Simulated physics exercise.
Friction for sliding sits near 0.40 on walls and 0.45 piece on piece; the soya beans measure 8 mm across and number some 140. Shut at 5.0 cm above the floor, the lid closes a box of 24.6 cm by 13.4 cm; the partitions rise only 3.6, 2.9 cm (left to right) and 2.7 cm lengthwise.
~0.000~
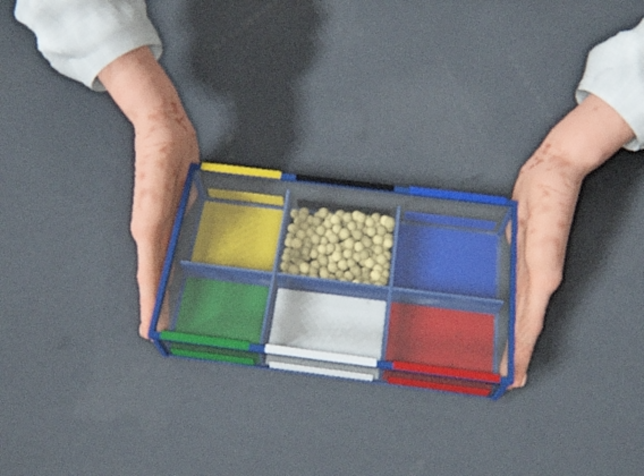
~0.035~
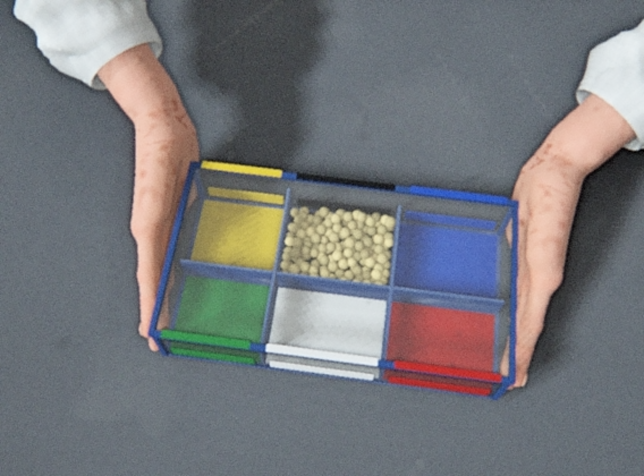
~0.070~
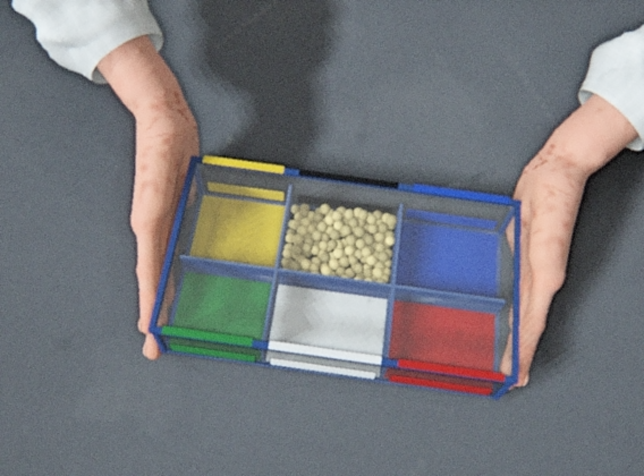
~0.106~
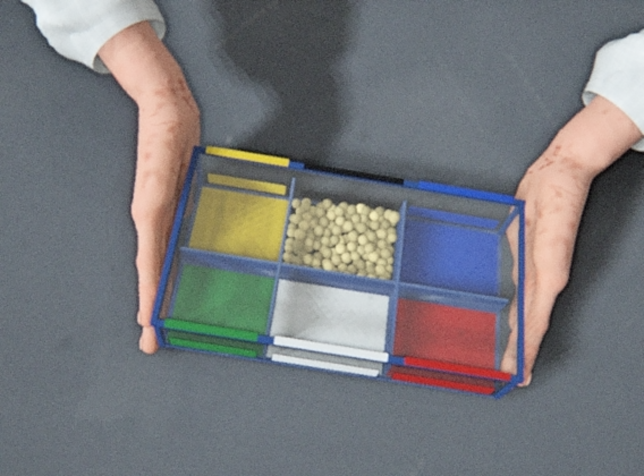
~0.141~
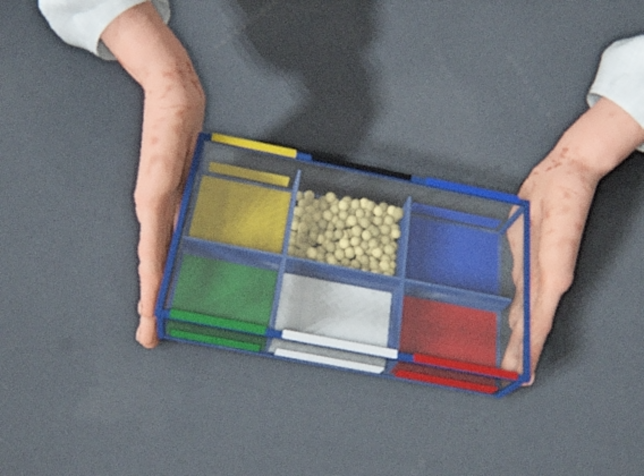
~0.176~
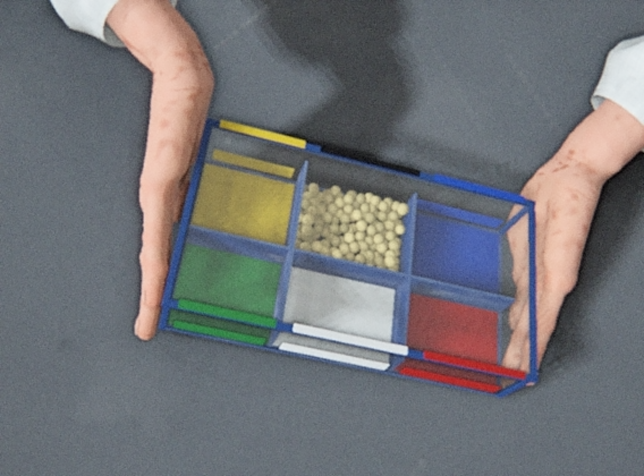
A clear box of coloured compartments, held between two hands, began almost still, then tilted as the left hand raised its side, while the pale round beans stayed in the black-marked top middle section.
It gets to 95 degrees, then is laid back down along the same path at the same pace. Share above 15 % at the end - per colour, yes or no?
Red compartment no, blue compartment yes, green compartment no, yellow compartment no, white compartment no, black compartment yes.
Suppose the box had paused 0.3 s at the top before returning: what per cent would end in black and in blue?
You'd end up with black at 15 per cent and blue at 75 per cent.
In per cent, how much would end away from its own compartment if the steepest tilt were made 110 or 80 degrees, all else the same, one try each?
Close to 95 in a hundred first, and 50 in a hundred second.
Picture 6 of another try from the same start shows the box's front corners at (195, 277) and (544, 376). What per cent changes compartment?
Estimate: Near 75 %.
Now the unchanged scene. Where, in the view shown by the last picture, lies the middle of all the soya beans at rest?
Close to pixel (458, 262).
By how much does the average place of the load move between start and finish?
The balance point ends up some 8.0 centimetres from where it began.
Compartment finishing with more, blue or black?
The blue one.
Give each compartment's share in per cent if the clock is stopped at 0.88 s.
Red = 0, blue = 25, green = 0, yellow = 0, white = 0, black = 75 (per cent).
Then, at 0.88 s, tilt 95 degrees; blue 25 %, black 75 %.
After 1.35 s, tilt 42 degrees; red 5 %, blue 70 %, black 25 %.
Then, at 1.90 s, tilt 0 degrees; red 5 %, blue 70 %, black 25 %.
By 2.4 s all is still; red 5 %, blue 70 %, green 0 %, yellow 0 %, white 0 %, black 25 %.
